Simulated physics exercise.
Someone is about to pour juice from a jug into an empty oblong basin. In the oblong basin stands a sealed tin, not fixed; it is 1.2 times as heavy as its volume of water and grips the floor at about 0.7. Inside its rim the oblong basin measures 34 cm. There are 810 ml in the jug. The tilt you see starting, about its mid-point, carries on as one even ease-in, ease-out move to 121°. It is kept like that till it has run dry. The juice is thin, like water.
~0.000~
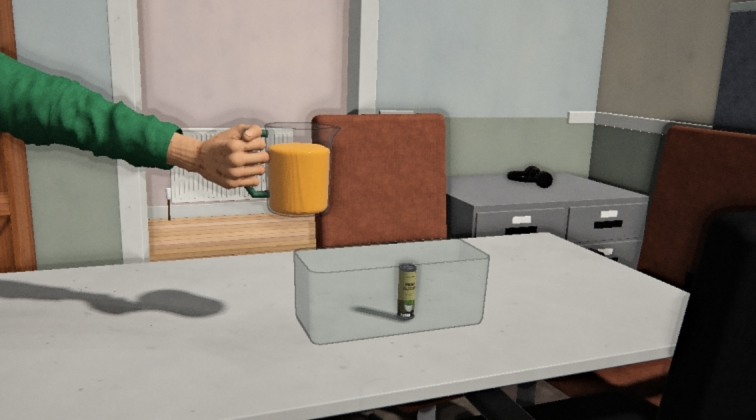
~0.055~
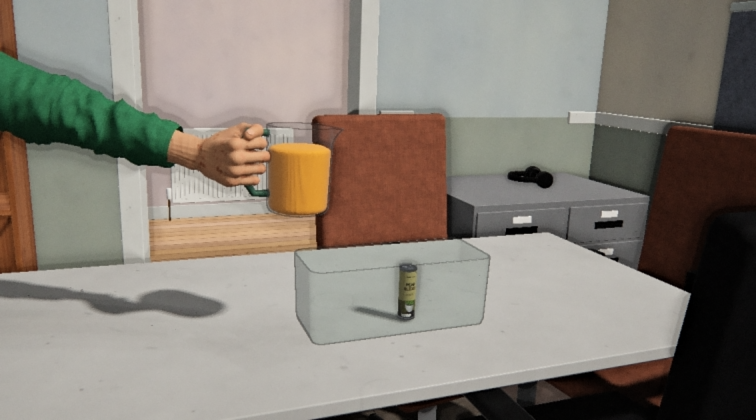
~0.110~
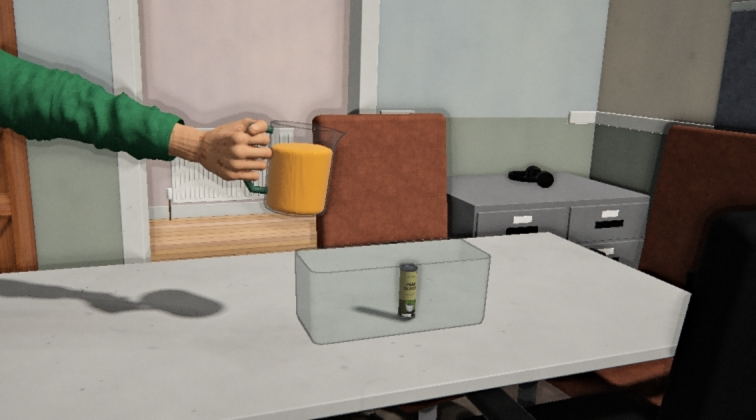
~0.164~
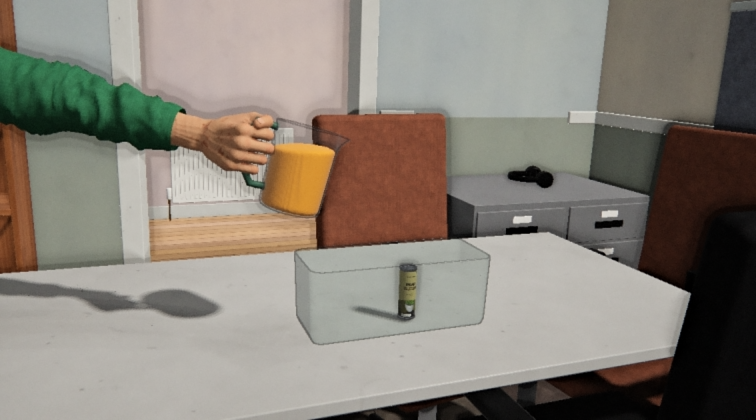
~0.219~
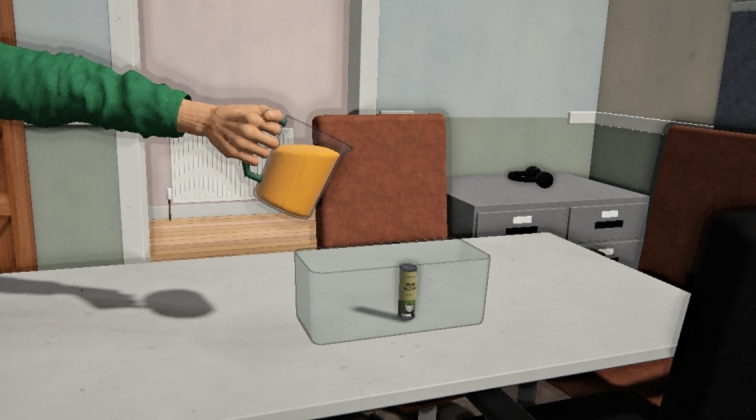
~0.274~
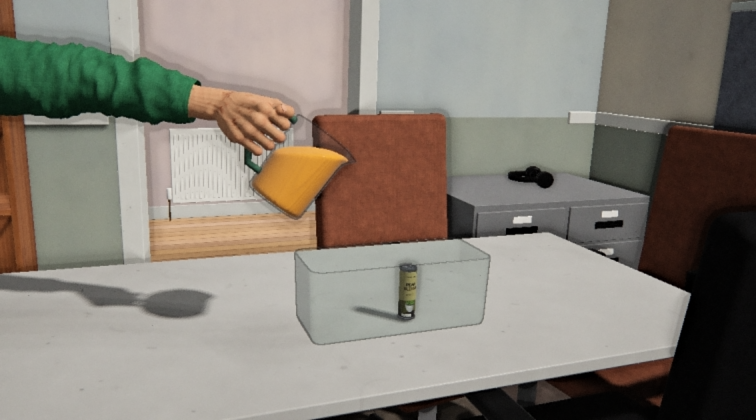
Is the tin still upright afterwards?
It keeps standing.
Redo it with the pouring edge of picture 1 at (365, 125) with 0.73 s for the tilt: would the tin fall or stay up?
Then it falls.
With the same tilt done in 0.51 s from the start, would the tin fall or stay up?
Then it stays up.
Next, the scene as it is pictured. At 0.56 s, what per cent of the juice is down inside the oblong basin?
About 14 per cent.
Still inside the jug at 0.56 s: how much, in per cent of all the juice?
Some 58 per cent.
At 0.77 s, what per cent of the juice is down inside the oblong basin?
About 78 per cent.
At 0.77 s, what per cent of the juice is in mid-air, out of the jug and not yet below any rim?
Near 14 in a hundred.
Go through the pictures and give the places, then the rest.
The first picture shows tilt 0°; pouring edge (342, 127); surface from (267, 148) to (327, 147); the oblong basin's rim runs from (302, 262) to (474, 248); the tin's top is at (408, 269).
The second picture shows tilt 2°; pouring edge (344, 128); surface from (269, 148) to (328, 147).
The third picture shows tilt 7°; pouring edge (347, 132); surface from (270, 147) to (330, 148).
The fourth picture shows tilt 14°; pouring edge (351, 139); surface from (272, 150) to (333, 150).
The fifth picture shows tilt 25°; pouring edge (354, 149); surface from (268, 160) to (338, 151).
The sixth picture shows tilt 37°; pouring edge (356, 161); surface from (262, 165) to (346, 156).
By 0.56 s the tilt is 106° and 59 per cent is still to pour; the tin stands where it began.
By 0.77 s the tilt is 121° and 8 per cent is still to pour; the tin stands where it began.
By 0.99 s the tilt is 121° and 0 per cent is still to pour; the tin stands where it began.
By 1.23 s the tilt is 121° and 0 per cent is still to pour; the tin stands where it began.
At rest the tin stands where it began.
